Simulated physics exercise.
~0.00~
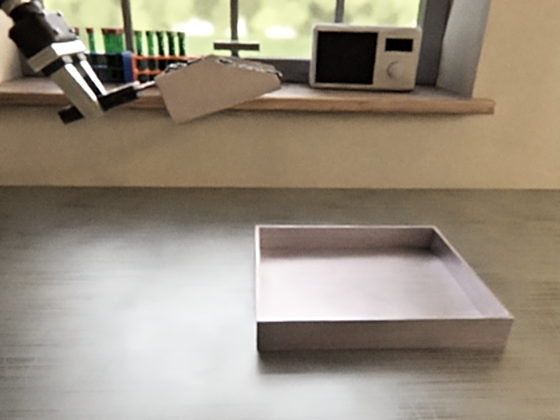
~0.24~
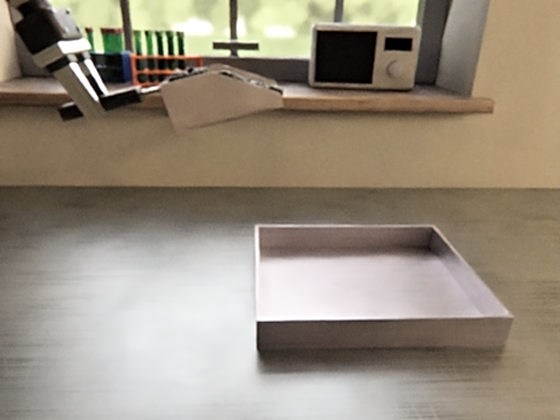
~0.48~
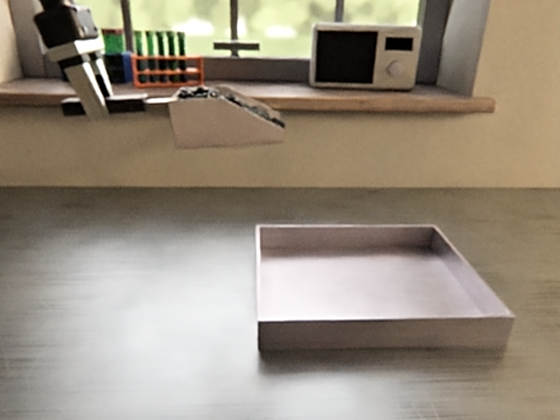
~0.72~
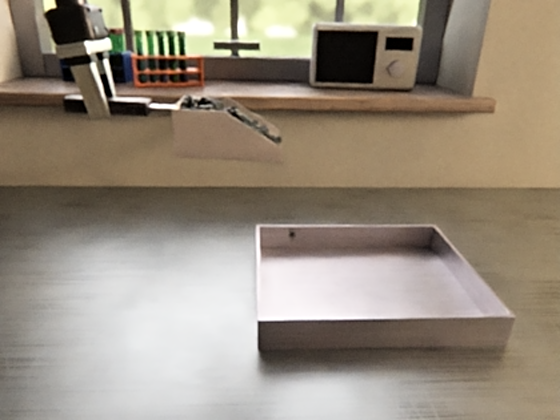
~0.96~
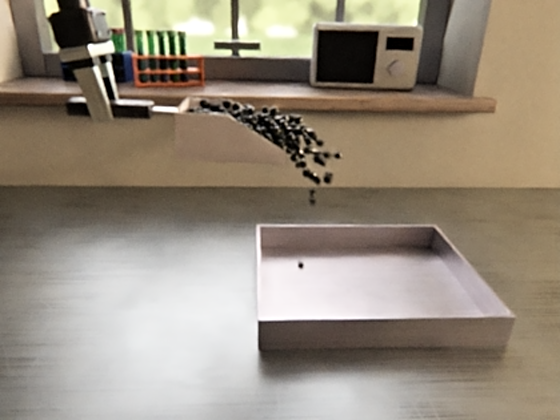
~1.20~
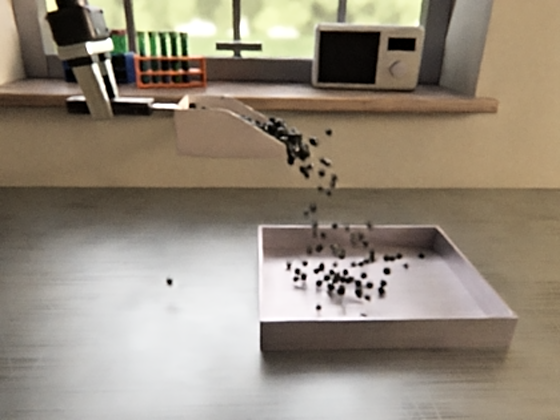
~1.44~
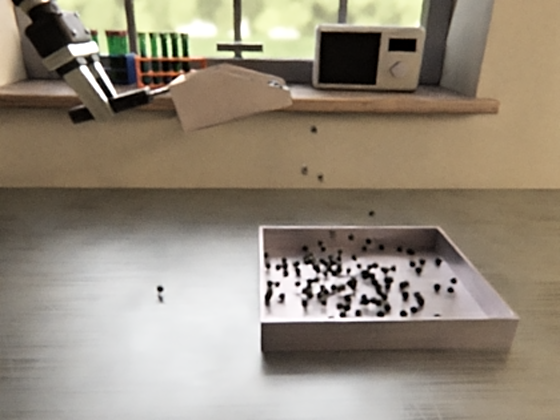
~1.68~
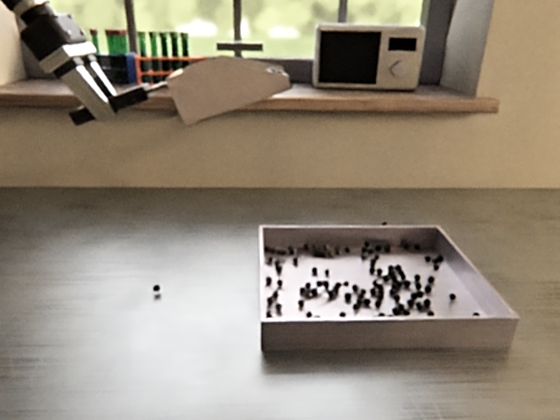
On a grey tabletop, a robot arm tips a scoop, spilling dark beads into a shallow tray.
